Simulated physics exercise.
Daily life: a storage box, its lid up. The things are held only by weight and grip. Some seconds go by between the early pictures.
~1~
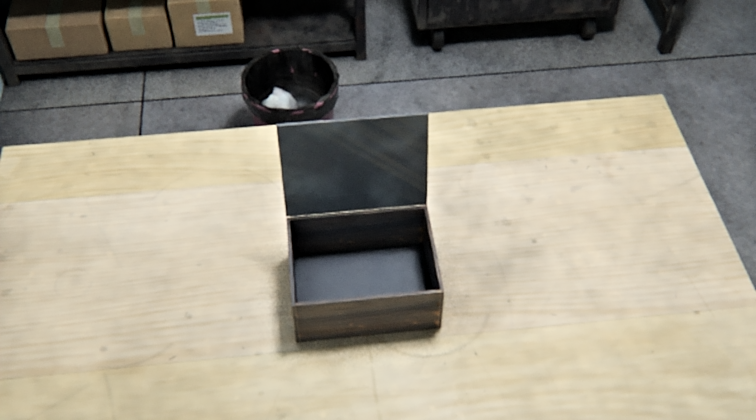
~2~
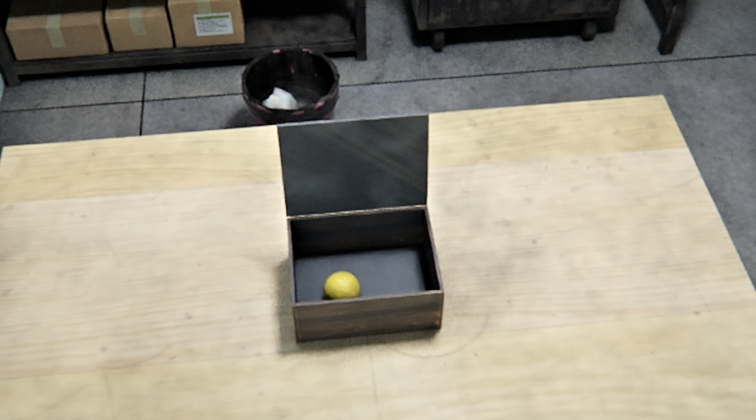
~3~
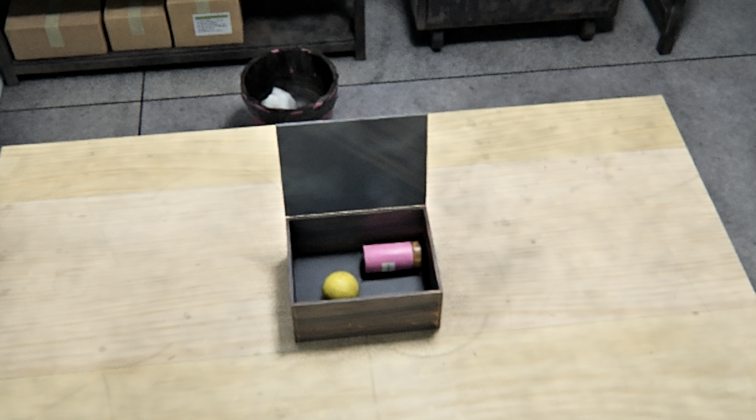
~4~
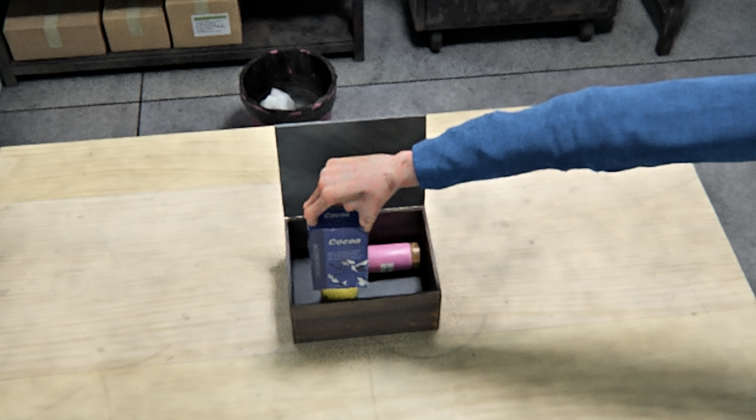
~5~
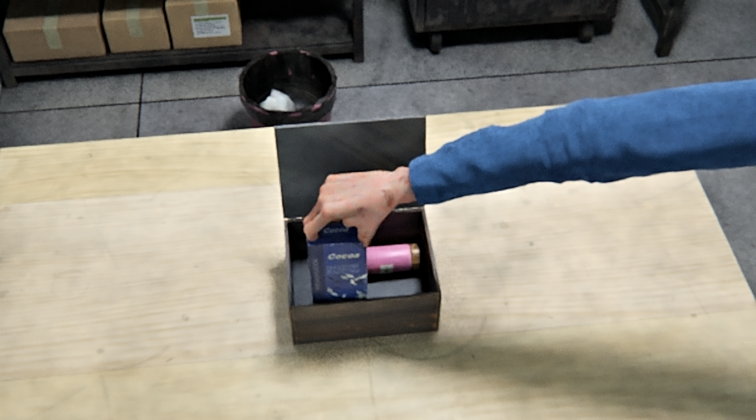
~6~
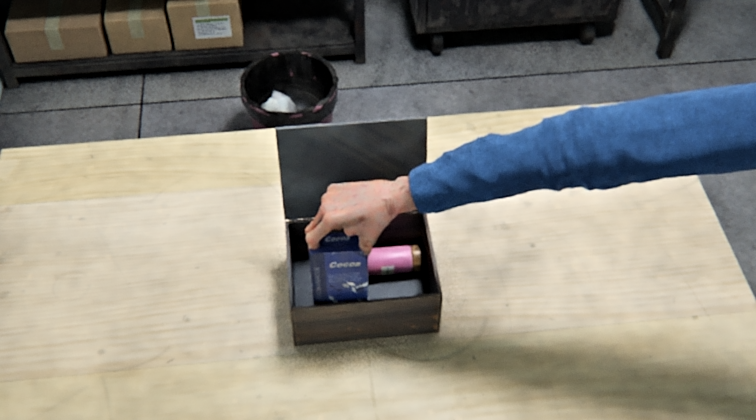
On a pale wooden table, an open storage box sits empty, then holds a round yellow object, and then a pink shaker beside it. A blue-sleeved arm reaches in from the right, holding a dark blue packet above the yellow object, and the hand lowers it slightly into the box's left side.
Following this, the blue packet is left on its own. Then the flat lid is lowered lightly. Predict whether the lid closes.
The lid stays lifted.
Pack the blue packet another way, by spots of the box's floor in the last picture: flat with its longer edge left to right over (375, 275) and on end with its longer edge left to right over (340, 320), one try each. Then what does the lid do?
First, the lid does shut; second, the lid won't shut.
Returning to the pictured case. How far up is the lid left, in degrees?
Measured angle - around 12°.
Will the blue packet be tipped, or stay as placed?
The blue packet ends up leaning.
Then, 0.40 s past the last view, blue packet rocked 6° from its first pose near (339, 288); yellow lemon displaced about its own width.
Then, 1.10 s past the last view, lid starting down; blue packet rocked 56° from its first pose near (338, 271); yellow lemon displaced about its own width.
Then, 1.50 s past the last view, lid 66° above the rim; blue packet rocked 61° from its first pose near (338, 280); yellow lemon displaced about its own width.
Then, 2.00 s past the last view, lid 29° above the rim; blue packet rocked 61° from its first pose near (338, 280); yellow lemon displaced about its own width.
Finally, lid 13° above the rim; down or leaning hard in the box, blue packet; moved from the start, yellow lemon; pink shaker still in place. Final places as the last picture's camera would see them, blue packet near (338, 280).
